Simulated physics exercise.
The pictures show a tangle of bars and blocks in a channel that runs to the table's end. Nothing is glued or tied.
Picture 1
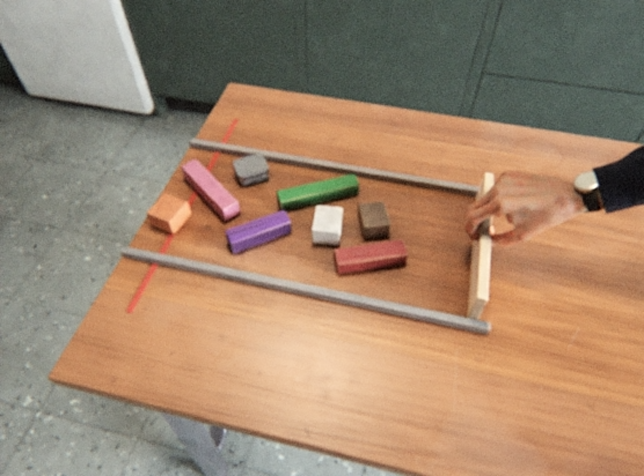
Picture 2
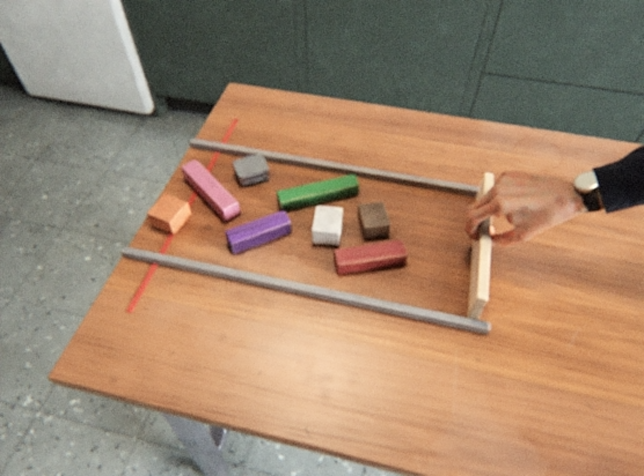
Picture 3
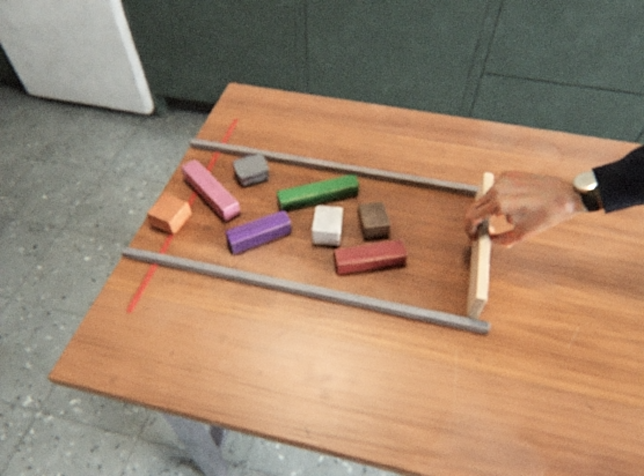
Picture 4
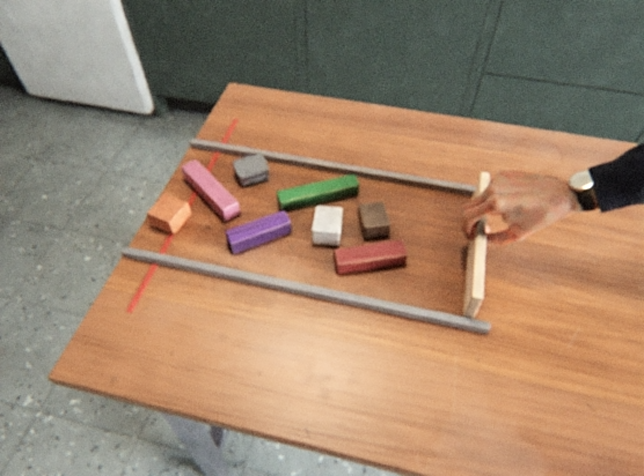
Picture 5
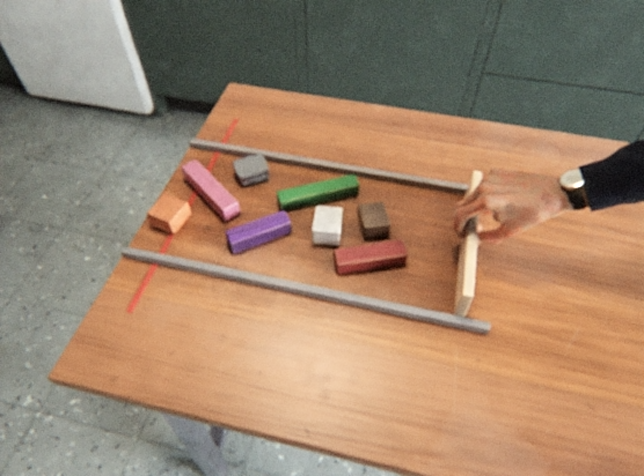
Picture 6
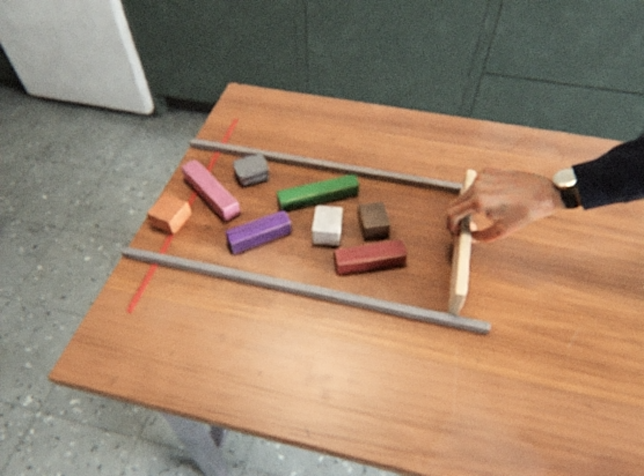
On a wooden tabletop, a hand sliding an upright board slightly left between two rails, toward scattered coloured blocks that stay still.
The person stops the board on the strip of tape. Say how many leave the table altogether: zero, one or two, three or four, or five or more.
Outcome: The number that fall off is three or four.
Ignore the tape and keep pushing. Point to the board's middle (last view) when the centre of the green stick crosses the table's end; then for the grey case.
At (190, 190) for the green stick; at (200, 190) for the grey case.
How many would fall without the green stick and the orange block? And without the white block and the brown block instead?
First 2, then 3.
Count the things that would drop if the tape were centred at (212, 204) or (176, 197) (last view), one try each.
The counts: 2 and 7.
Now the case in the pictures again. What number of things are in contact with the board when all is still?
It touches 3.
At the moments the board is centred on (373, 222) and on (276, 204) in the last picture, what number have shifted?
The counts are 2 and 7.
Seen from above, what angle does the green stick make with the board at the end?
Some 40 degrees.
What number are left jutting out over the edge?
3 of them.
Soon after, none off yet; orange block at rest near (169, 214); pink bar at rest near (210, 190); grey case at rest near (252, 171).
In the end, the number that fall off is three or four; gone, purple stick, grey case, pink bar and orange block.
